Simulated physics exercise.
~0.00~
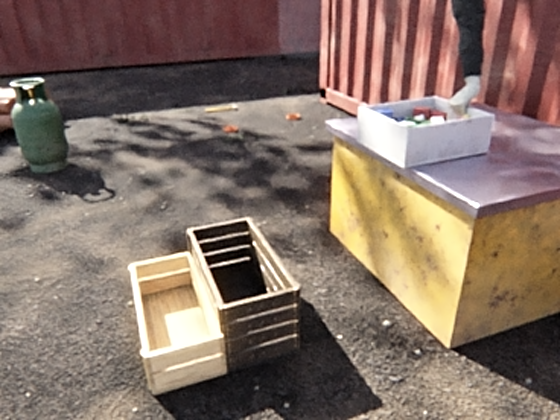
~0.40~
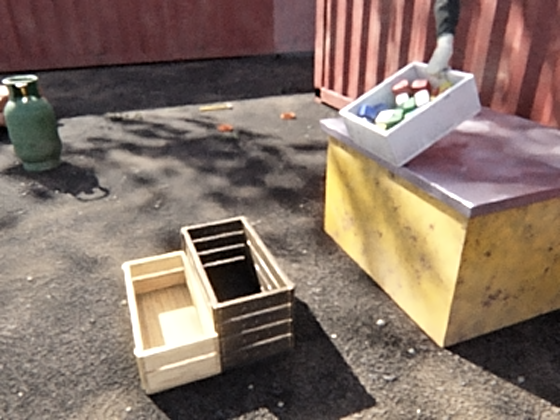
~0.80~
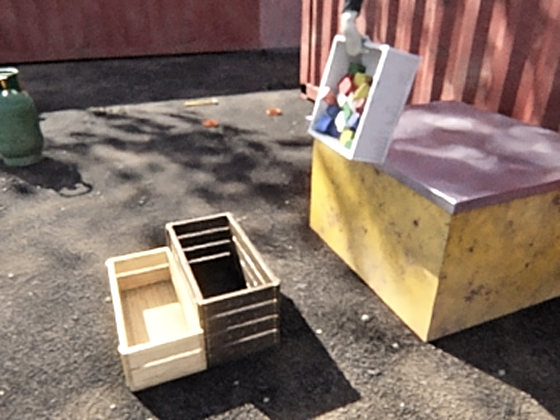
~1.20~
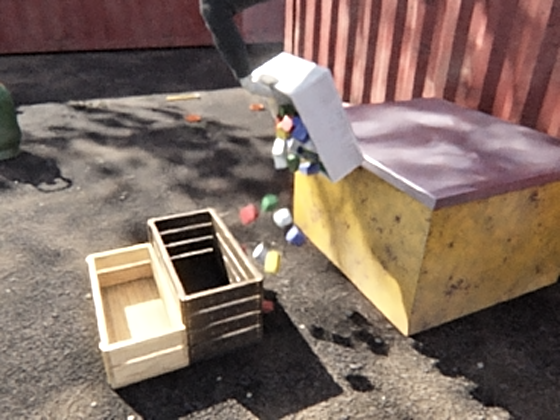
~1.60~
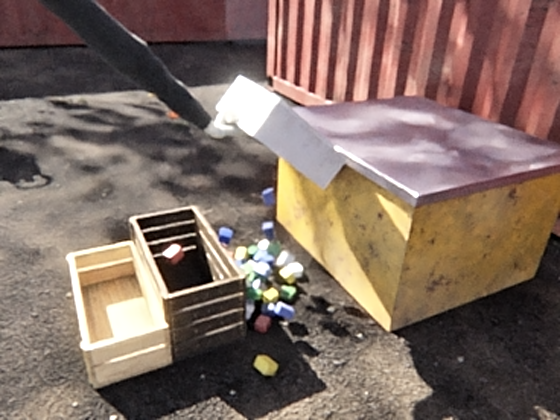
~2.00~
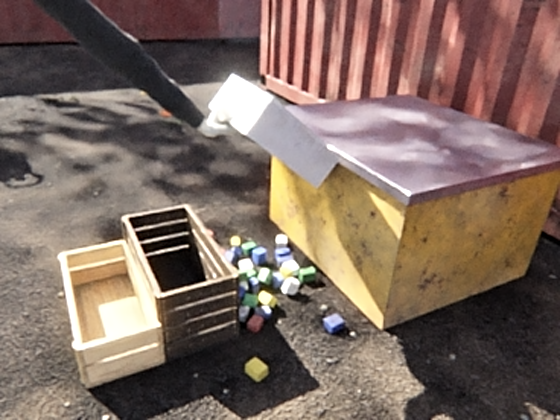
A gloved arm tips the white crate, spilling colourful bricks mostly beside the black box.
